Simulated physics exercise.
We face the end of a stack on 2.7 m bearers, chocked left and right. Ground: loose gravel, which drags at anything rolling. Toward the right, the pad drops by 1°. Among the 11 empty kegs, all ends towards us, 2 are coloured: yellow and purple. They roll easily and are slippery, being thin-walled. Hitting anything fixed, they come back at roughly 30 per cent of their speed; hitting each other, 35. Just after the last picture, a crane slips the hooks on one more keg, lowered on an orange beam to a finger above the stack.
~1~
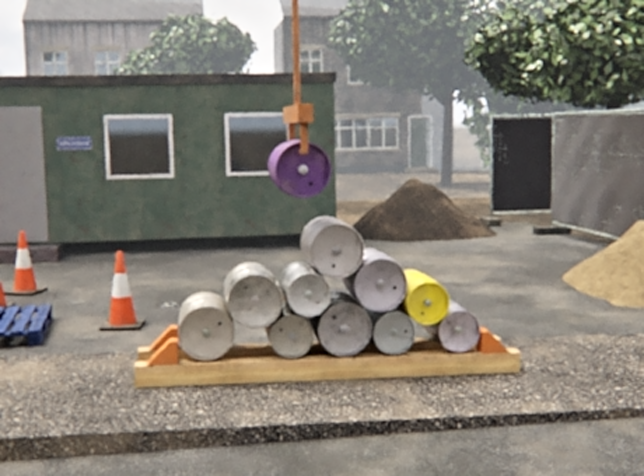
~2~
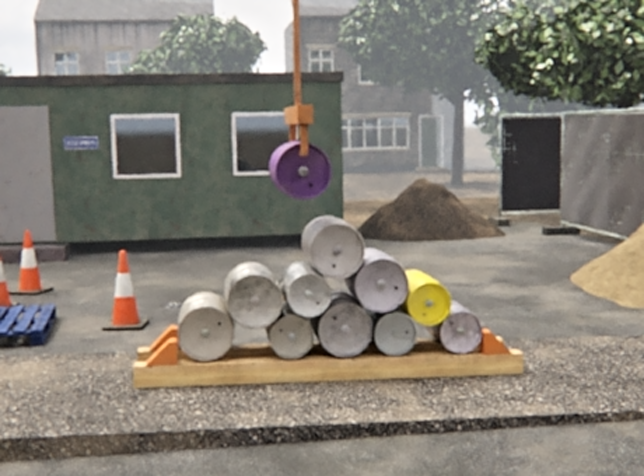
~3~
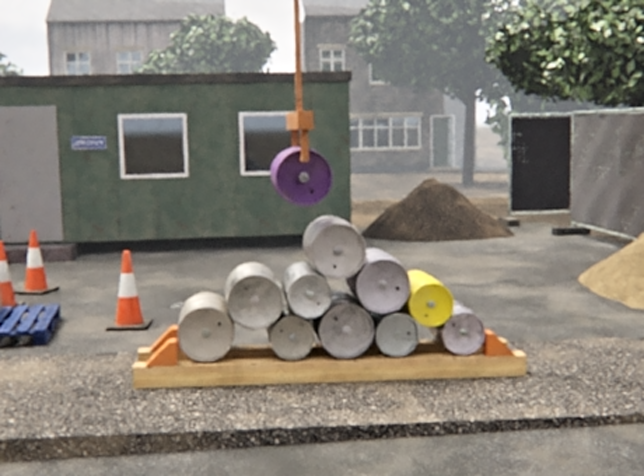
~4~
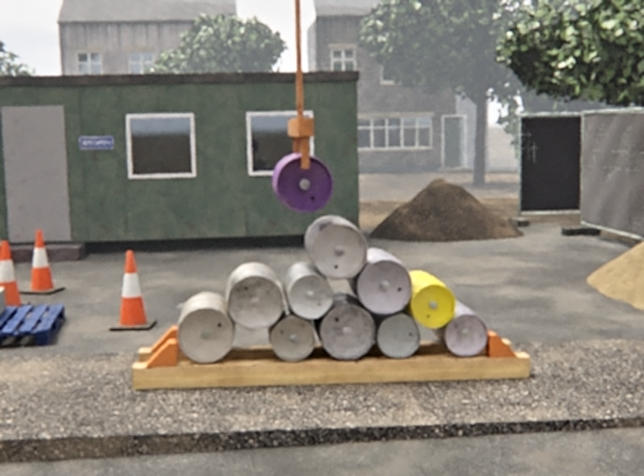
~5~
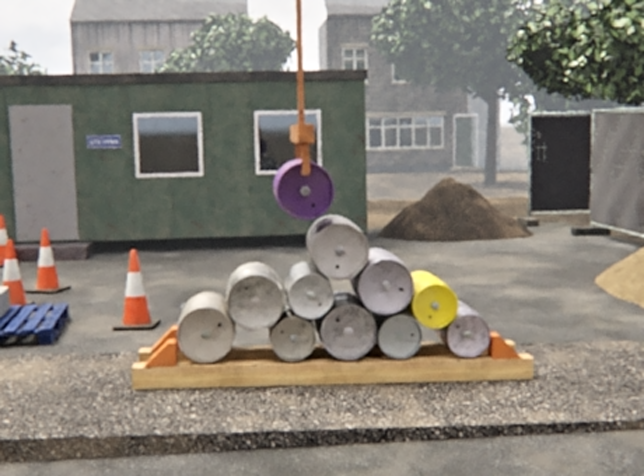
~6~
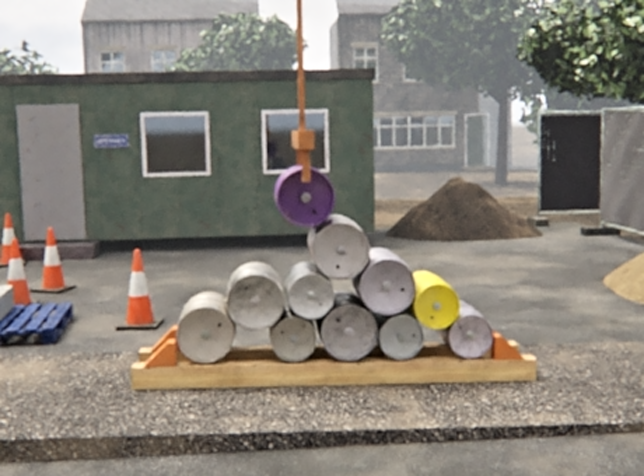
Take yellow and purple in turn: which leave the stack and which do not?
Once settled, the yellow one is kept back and the purple one is kept back.
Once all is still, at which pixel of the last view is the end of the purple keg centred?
Look near pixel (282, 249).
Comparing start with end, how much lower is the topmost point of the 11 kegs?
The top drops by around 55 cm.
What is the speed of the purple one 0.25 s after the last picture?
0.9 m/s, roughly.
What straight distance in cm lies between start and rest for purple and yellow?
Purple shifts 60 while yellow shifts 0.
Then, 0.25 s past the sixth picture, yellow is up on others, 40 cm inside the right chock; purple is up on others, 80 cm inside the left chock, rolling left; 0 off the stack.
Then, 0.55 s past the sixth picture, purple is up on others, 70 cm inside the left chock; yellow as before; 0 off the stack.
Finally (0.75 s after the last picture), yellow is up on others, 40 cm inside the right chock; purple is up on others, 70 cm inside the left chock; 0 off the stack.
